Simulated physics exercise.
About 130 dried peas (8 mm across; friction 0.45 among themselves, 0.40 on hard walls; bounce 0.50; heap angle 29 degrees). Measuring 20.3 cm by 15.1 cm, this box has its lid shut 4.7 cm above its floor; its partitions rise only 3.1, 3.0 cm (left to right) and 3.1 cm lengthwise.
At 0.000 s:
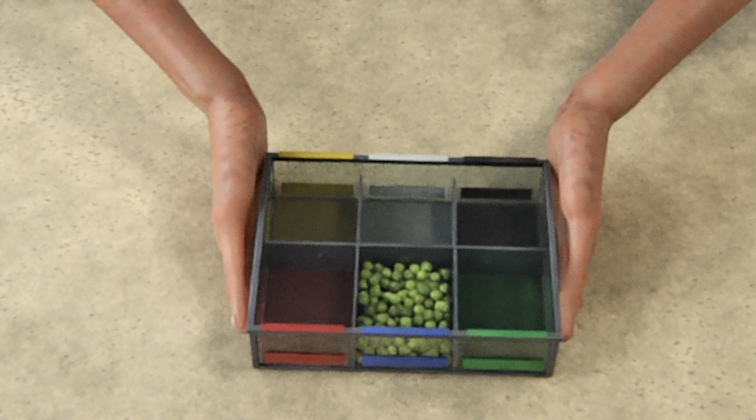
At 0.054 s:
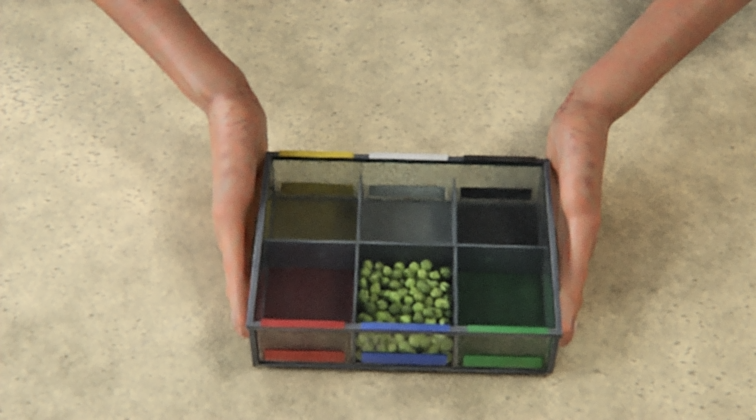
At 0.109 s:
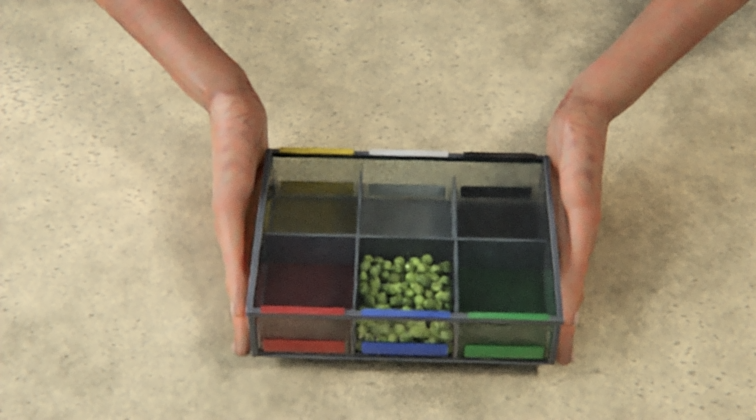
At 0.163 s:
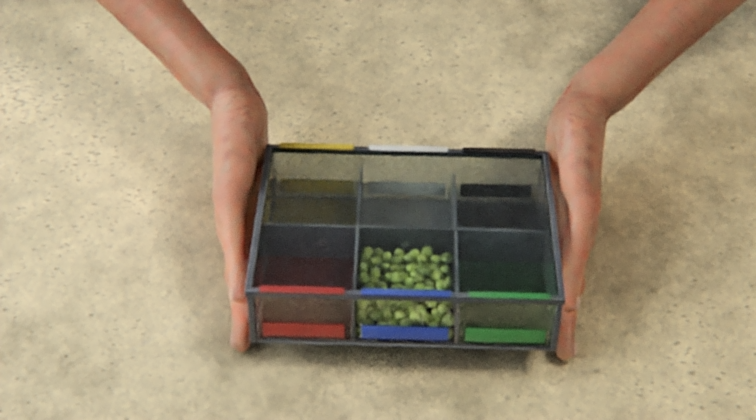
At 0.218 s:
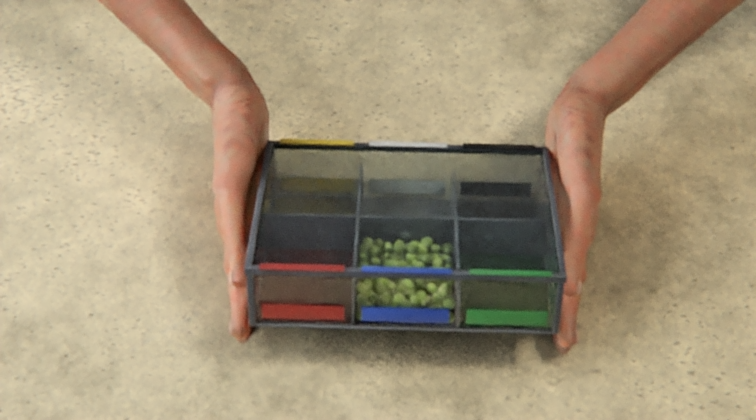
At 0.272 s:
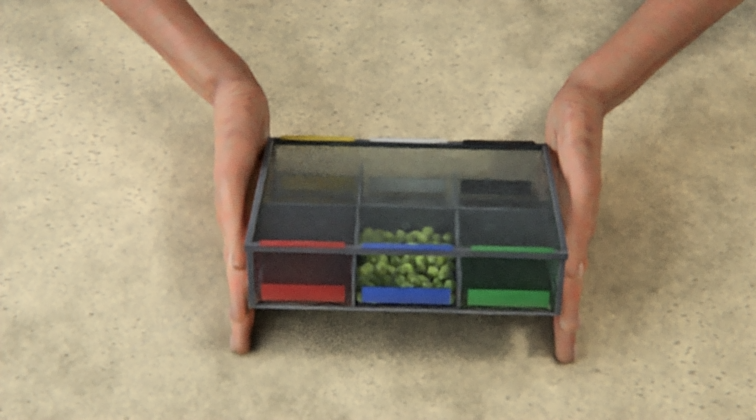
To begin with, two hands hold a clear, lidded box with six colour-marked compartments, green peas heaped in the front middle one marked blue. The hands steadily tilt the box, its front edge rising and its back dipping, while the peas stay within the blue compartment.
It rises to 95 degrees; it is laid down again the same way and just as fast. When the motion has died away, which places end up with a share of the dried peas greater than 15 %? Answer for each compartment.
Red compartment - no; blue compartment - yes; green compartment - no; yellow compartment - no; white compartment - yes; black compartment - no.
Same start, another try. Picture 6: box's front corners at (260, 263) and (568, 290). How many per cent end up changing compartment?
Something like 45 in a hundred.
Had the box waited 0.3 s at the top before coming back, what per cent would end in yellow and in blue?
Then, in per cent: Yellow 10; blue 50.
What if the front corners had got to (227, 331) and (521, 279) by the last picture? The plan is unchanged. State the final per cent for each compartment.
By the end red holds 45%, blue holds 55%, green holds 0%, yellow holds 0%, white holds 0% and black holds 0%.
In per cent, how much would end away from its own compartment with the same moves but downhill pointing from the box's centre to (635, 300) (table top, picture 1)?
I'd estimate about 55 %.
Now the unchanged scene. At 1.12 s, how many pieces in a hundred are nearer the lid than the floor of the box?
Close to 60 in a hundred.
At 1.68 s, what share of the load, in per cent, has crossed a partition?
It comes to some 50 per cent.
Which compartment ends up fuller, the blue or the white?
Blue.
After 1.12 s, tilt 94 degrees; blue 75 %, white 25 %.
After 1.68 s, tilt 41 degrees; blue 50 %, yellow 5 %, white 35 %, black 5 %.
After 2.30 s, tilt 0 degrees; blue 50 %, yellow 5 %, white 40 %, black 5 %.
By 2.8 s all is still; red 0 %, blue 50 %, green 0 %, yellow 5 %, white 40 %, black 5 %.
